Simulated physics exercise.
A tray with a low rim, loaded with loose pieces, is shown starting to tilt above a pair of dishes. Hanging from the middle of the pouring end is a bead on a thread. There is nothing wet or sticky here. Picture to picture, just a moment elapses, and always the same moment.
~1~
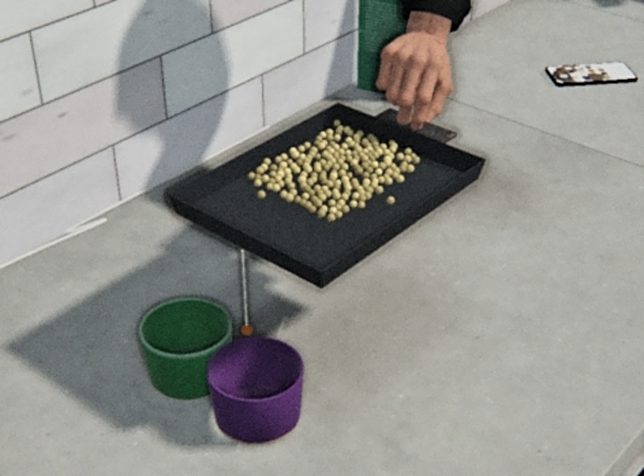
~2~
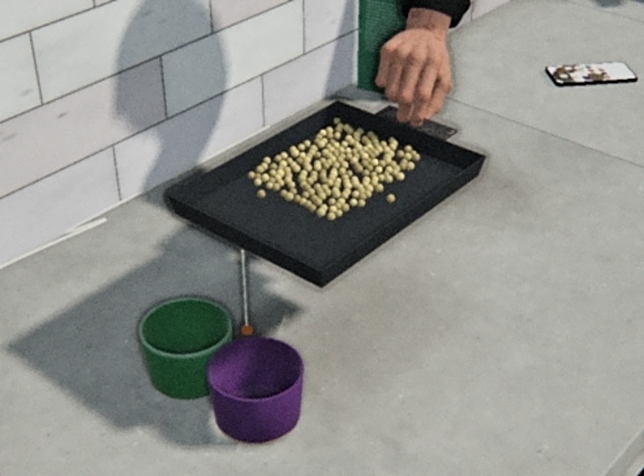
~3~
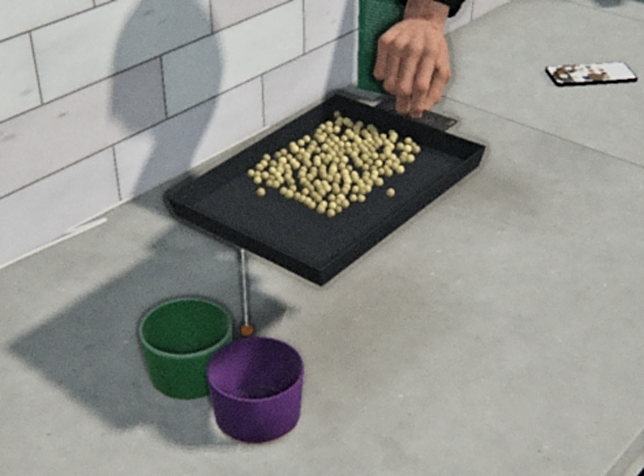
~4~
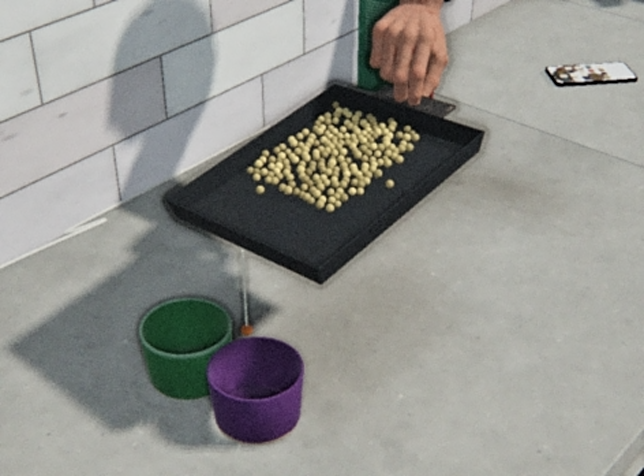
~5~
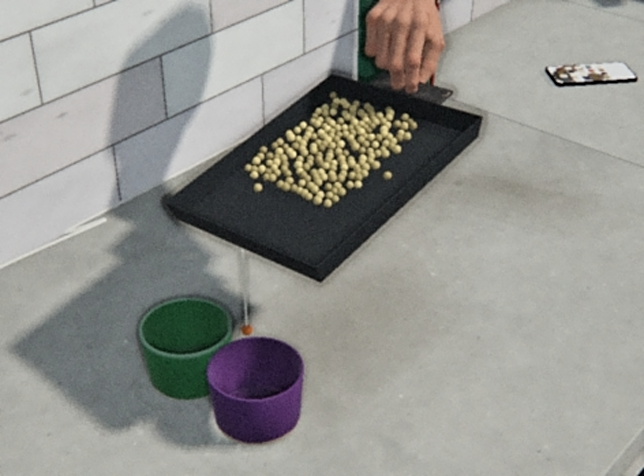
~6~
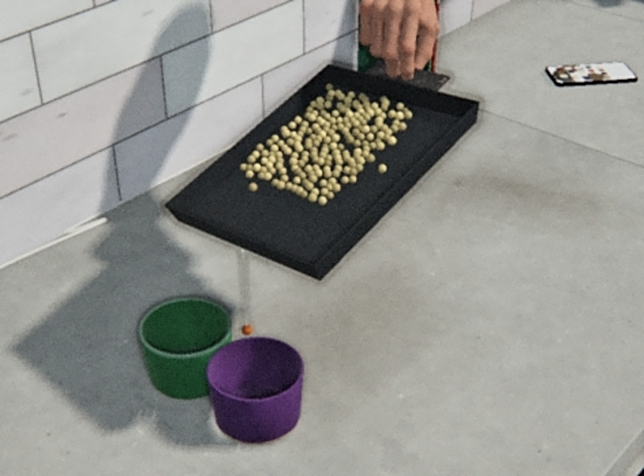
A grey countertop against a white tiled wall is seen from above at an angle by a camera that stays still. A hand at the upper right grips the handle of a black tray holding pale yellow beans, with a green dish and a purple dish below, an orange bead on a thread, and a phone at right. The hand first holds the tray nearly level, then gradually raises its handle end, tilting it lowest at the left corner, while the beans barely shift.
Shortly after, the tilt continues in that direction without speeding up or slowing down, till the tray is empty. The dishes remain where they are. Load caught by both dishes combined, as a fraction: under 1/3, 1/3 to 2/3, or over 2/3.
The share caught is large, above two thirds.
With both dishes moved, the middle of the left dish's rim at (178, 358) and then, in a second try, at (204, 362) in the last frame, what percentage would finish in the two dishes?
First placement: 20 per cent; second placement: 10 per cent.
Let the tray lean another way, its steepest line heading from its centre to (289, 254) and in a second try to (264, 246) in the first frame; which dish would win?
Try one: Right-side dish; try two: Right-side dish.
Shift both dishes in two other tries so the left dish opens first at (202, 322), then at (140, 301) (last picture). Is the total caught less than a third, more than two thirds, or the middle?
On the first try the answer is beyond two thirds, and on the second it is over two thirds.
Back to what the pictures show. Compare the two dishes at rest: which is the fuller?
The larger amount ends in the left side.
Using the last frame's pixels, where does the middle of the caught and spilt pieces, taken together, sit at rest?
Around (182, 362).
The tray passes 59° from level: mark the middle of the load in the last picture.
Centre estimate: (207, 214).
Soon after the last picture, tray tipped steeply; nearly all on the tray; a stray few in the left dish; a stray few outside both; a stray few in the air.
A little later, tray tipped right over; about a third on the tray; about a third in the left dish; a stray few outside both; about a quarter in the air.
Later still, tray tipped past a quarter turn; nearly all in the left dish; a small part outside both.
At rest, tray tipped past a quarter turn; none in the right dish; nearly all in the left dish; a small part outside both.
